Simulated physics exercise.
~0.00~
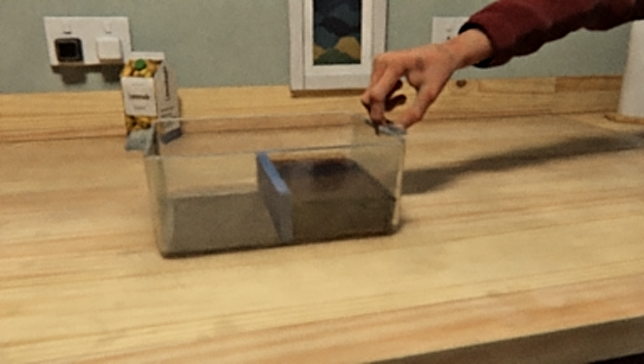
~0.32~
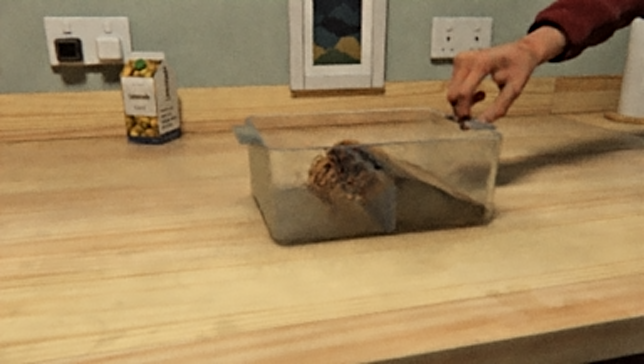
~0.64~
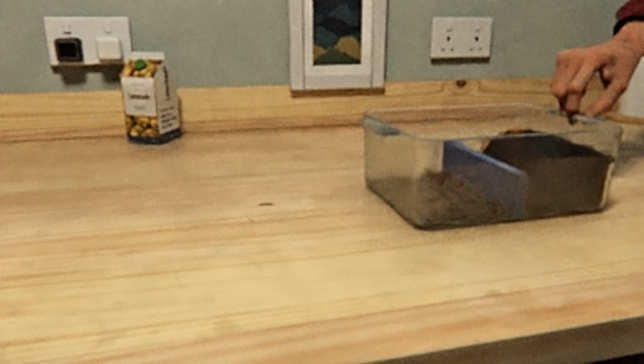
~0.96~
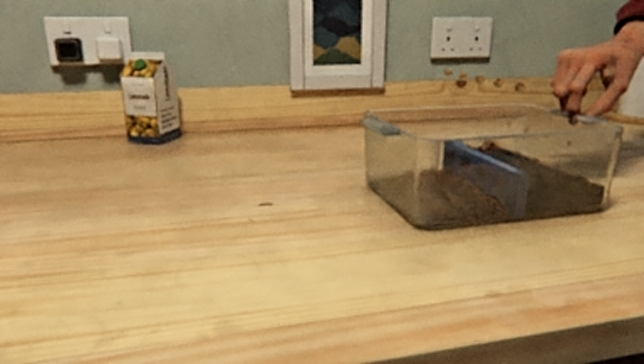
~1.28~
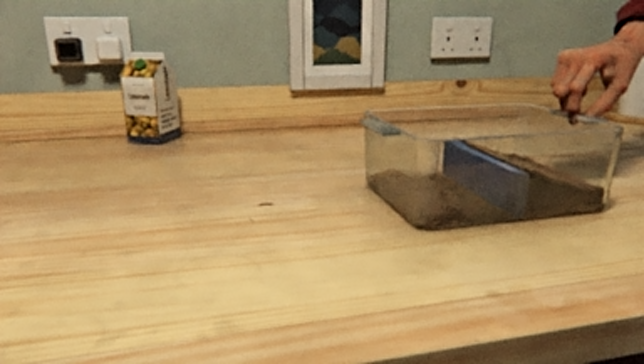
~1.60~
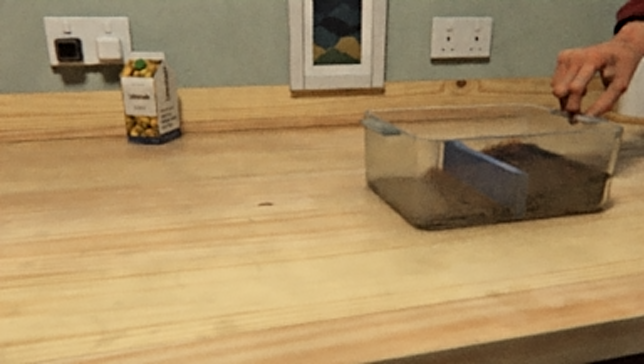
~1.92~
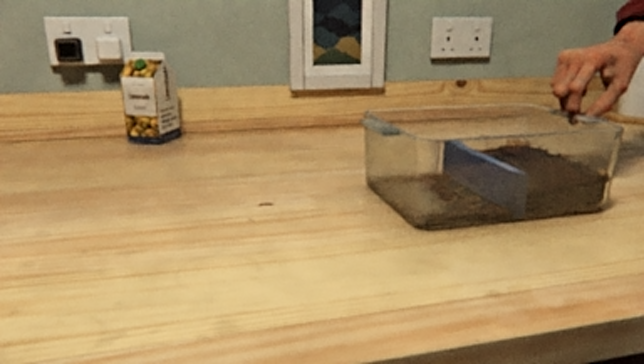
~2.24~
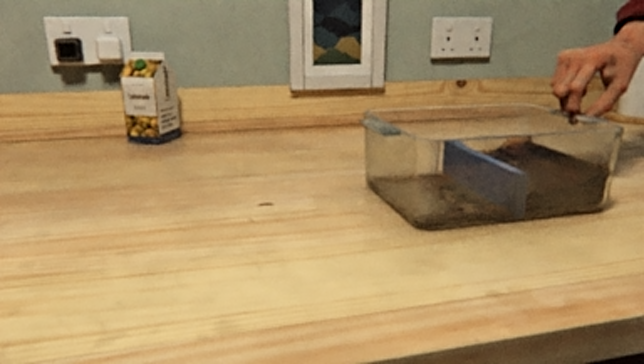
A hand pulled a clear open box with a blue divider to the right across a wooden counter, and the dark tea inside surged up and partly over the divider, then sloshed and settled, leaving most on the right and some on the left.
